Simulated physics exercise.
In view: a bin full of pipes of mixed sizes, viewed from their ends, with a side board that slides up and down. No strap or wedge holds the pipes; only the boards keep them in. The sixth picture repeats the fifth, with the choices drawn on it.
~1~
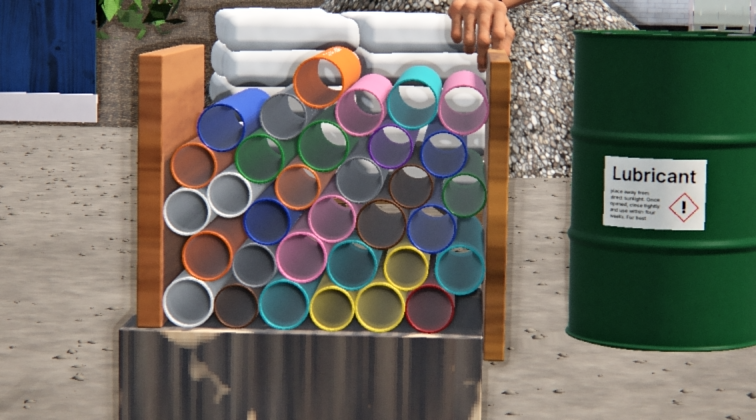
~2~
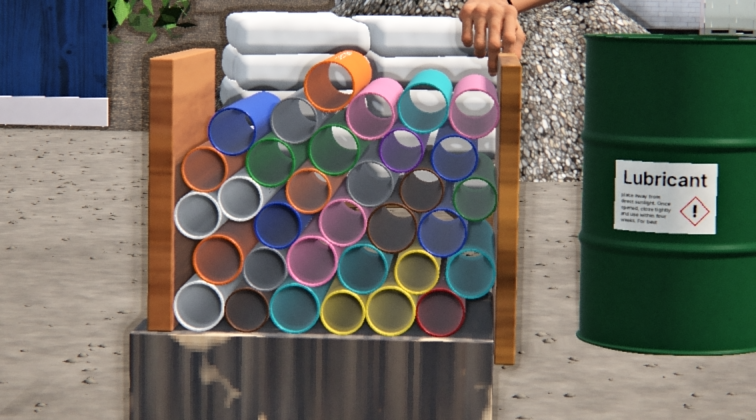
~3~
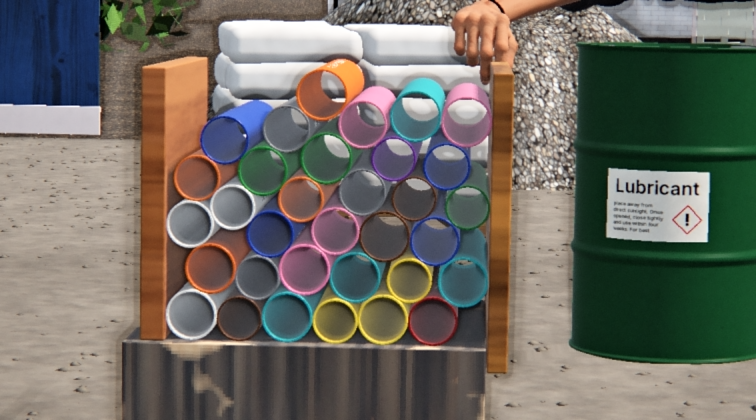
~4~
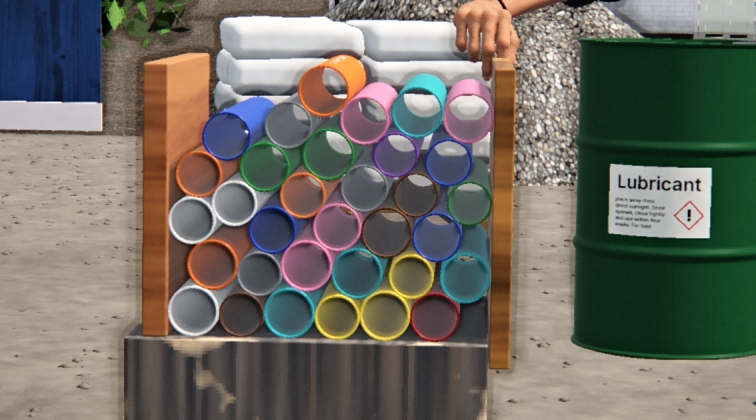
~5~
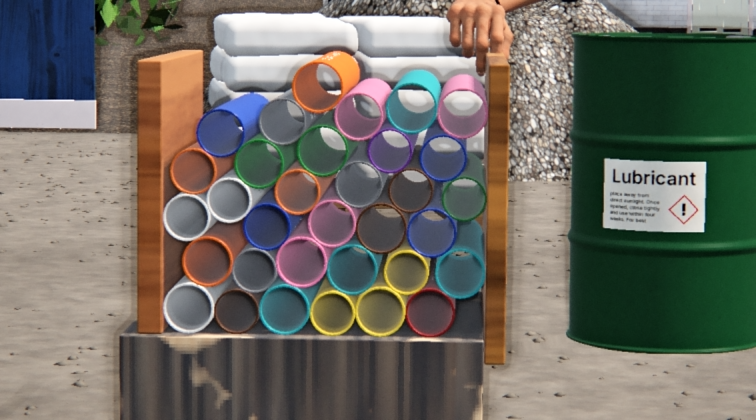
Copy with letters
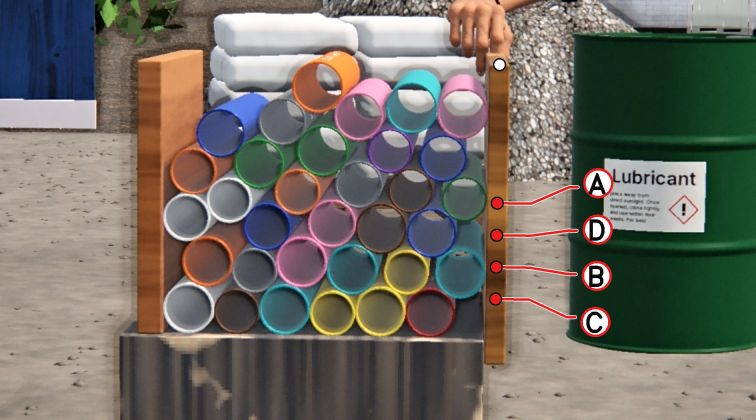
A hand rested on top of the right side board of a bin stacked with colourful pipes, beside a green lubricant barrel. The view shifted slightly, but the hand, board and pipes hardly moved.
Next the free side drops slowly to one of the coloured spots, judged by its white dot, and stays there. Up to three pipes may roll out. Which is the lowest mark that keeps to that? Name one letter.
Mark D is as low as it can go.
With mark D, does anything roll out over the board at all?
Yes, at D.
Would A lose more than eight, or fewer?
Fewer than eight.
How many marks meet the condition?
The number is two.
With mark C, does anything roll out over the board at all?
At C: Yes.
On the marked copy, A at (497, 203); B at (496, 267); C at (496, 299); D at (497, 235); the white dot at (500, 64).
With D. Early on, top of the board (487, 140).
Further on, top of the board (486, 226).
At the end, top of the board (486, 234), one out over the board.
As for the rest, A one out over the board; B four out over the board; C more than three out over the board.
